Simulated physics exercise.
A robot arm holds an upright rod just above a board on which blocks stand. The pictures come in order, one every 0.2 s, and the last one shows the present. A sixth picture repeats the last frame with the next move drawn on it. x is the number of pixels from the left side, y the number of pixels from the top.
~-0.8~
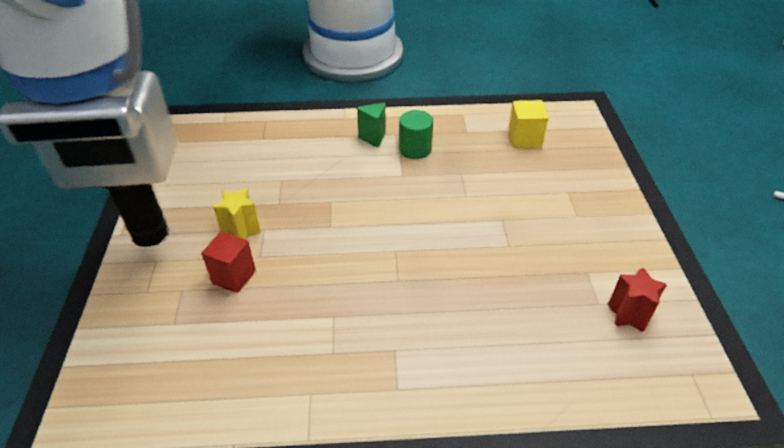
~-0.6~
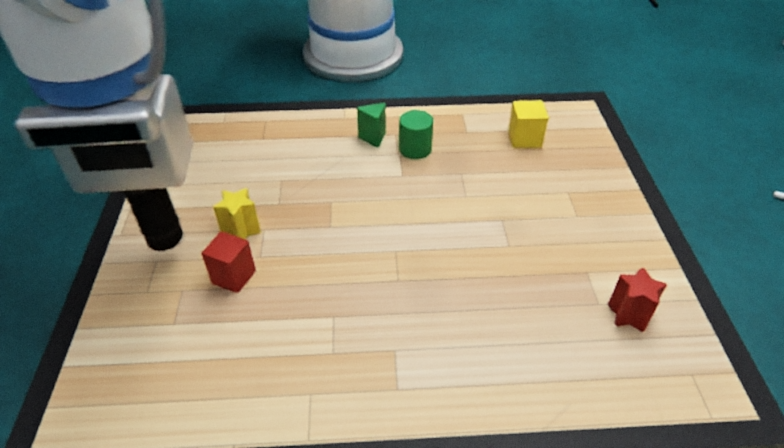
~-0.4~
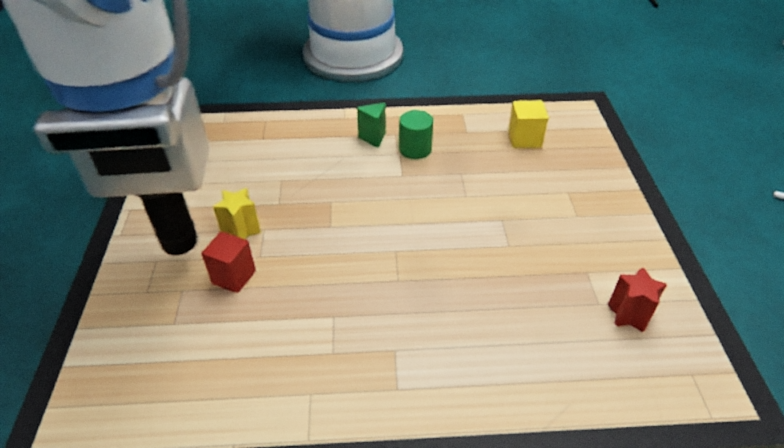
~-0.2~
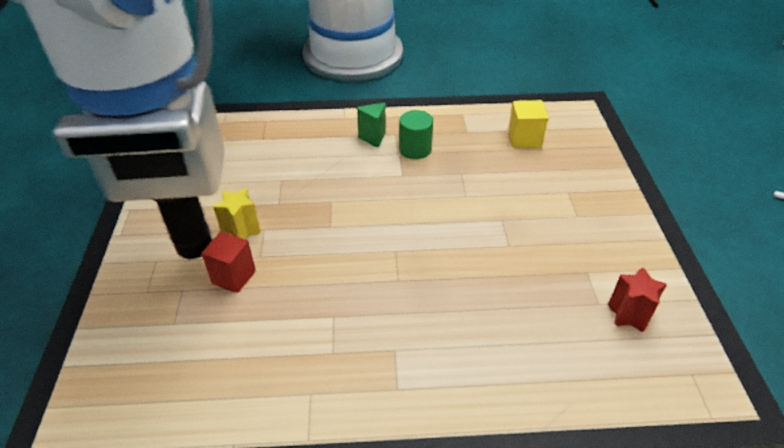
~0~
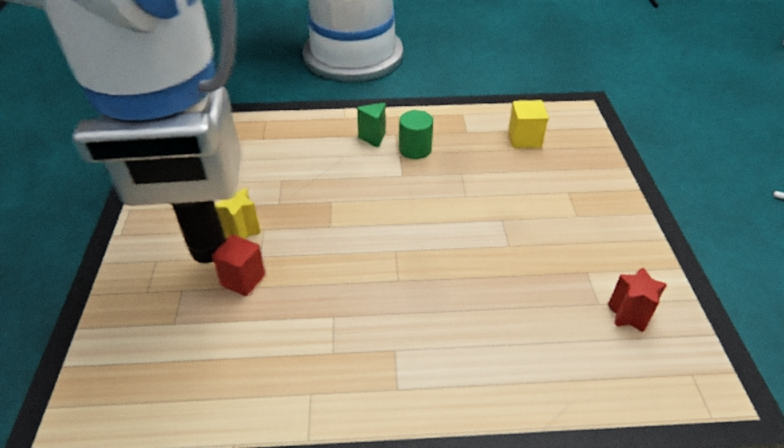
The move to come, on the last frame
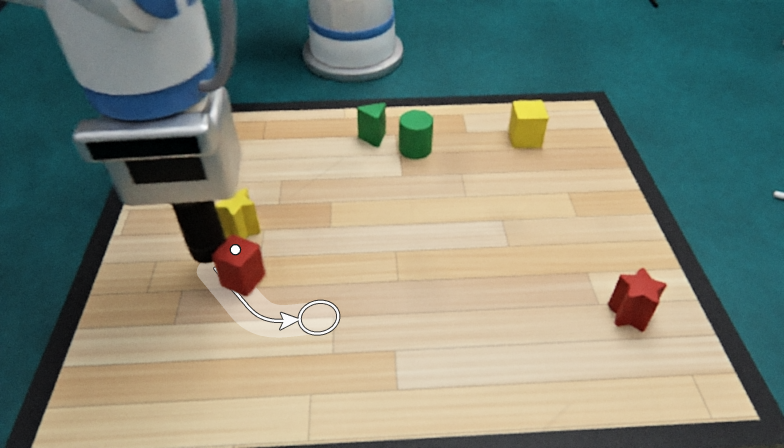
A light wooden board with a dark border lies on a teal surface, seen from above at an angle by a still camera. A white, blue and grey robot arm holds a black rod at the left, near a yellow star and red cube, with green blocks and a yellow one at the back and a red star at right. The rod moves steadily right and slightly nearer, then nudges the red cube a little rightward.
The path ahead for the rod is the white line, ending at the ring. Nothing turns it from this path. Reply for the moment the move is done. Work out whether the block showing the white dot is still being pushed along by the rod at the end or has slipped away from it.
My prediction: In front.
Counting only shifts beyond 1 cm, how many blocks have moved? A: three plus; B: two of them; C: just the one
I'll go with C - just the one.
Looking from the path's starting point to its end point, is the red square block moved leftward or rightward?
Side: Left.
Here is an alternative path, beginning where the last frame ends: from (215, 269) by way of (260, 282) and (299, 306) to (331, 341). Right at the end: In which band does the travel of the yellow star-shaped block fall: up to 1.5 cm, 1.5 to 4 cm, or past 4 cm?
My answer is that it shifts under 1.5 cm.
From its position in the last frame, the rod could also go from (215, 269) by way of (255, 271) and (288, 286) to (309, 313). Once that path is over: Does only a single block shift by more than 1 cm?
I believe so.
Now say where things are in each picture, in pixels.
In the first frame, lower end of the rod at (151, 235), tops of blocks, yellow star-shaped block at (234, 200), red square block at (225, 246).
In the second frame, rod at (166, 239), blocks as before.
In the third frame, rod at (180, 243), blocks as before.
In the fourth frame, rod at (195, 247), blocks as before.
In the fifth frame, rod at (209, 251), yellow star-shaped block at (234, 200), red square block at (235, 250).
The drawn path runs from (215, 269) over (239, 296) and (270, 320) to (319, 317); the dot is on the red square block.
What follows on the original path. One third of the way, rod at (233, 278); red square block at (269, 268), turned 40° anticlockwise.
Two thirds of the way, rod at (266, 303); red square block at (301, 276), turned 70° anticlockwise.
At the end, rod at (316, 300); yellow star-shaped block not moved; red square block at (345, 267), turned 85° anticlockwise.
